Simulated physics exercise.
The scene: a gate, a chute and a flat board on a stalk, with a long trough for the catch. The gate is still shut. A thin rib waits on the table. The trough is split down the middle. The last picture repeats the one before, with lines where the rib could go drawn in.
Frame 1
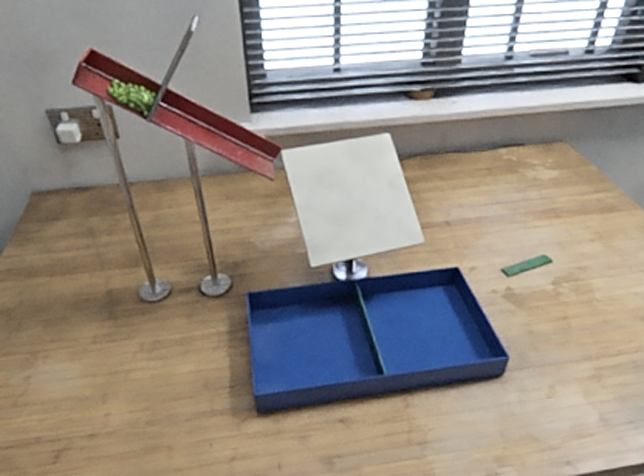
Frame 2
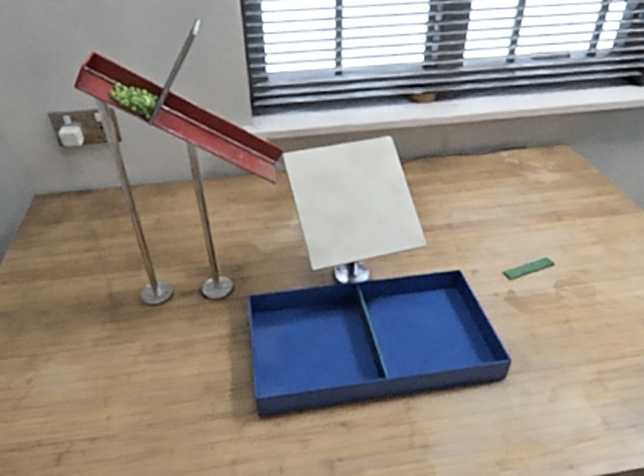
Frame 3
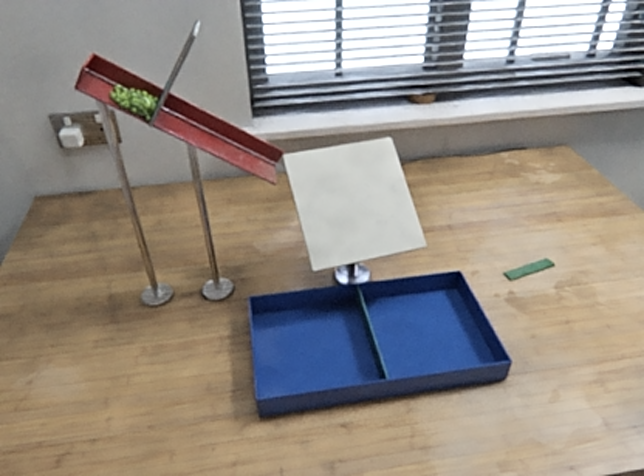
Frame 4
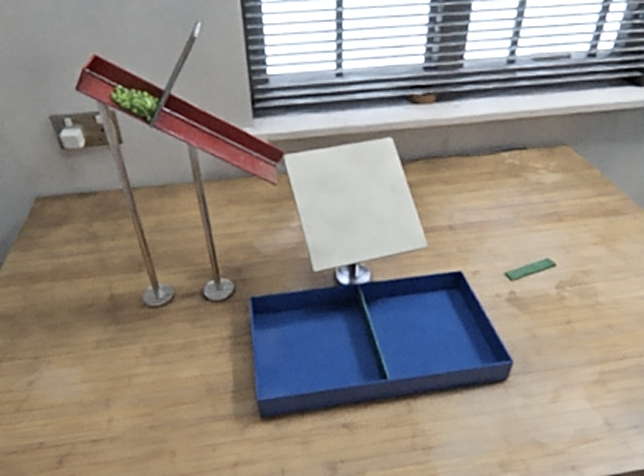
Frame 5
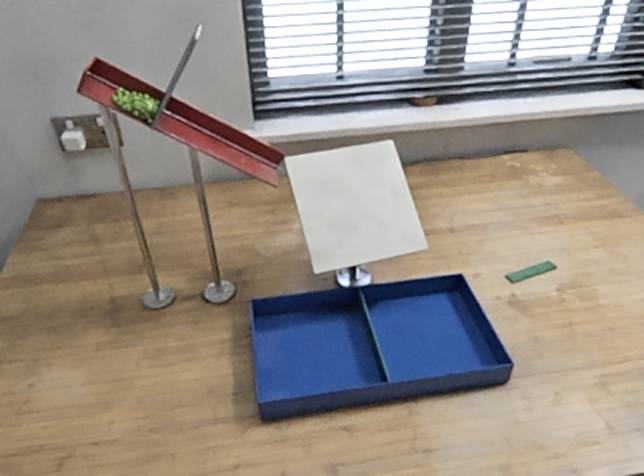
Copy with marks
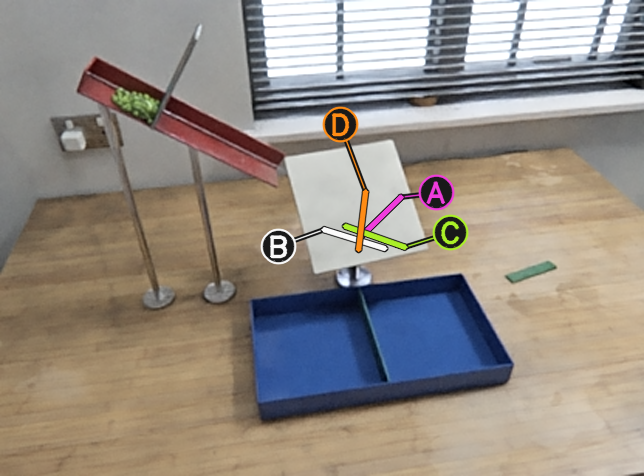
On a wooden table by a window, green peas resting behind a gate in a red chute, nothing visibly moving.
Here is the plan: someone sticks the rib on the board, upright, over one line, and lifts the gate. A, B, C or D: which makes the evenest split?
Take A.
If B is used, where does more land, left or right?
Right.
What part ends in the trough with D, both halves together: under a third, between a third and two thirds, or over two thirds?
Over two thirds.
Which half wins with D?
More lands on the left.
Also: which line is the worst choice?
Line B.
On the marked copy, line A from (401, 197) to (360, 236); line B from (324, 229) to (384, 248); line C from (345, 226) to (404, 247); line D from (365, 191) to (358, 249).
With A, of what is caught, close to two thirds in the left half, close to a third in the right.
With B, of what is caught, only a few in the left half, all but a few in the right.
With C, of what is caught, close to a quarter in the left half, the bulk in the right.
With D, of what is caught, the bulk in the left half, a small share in the right.
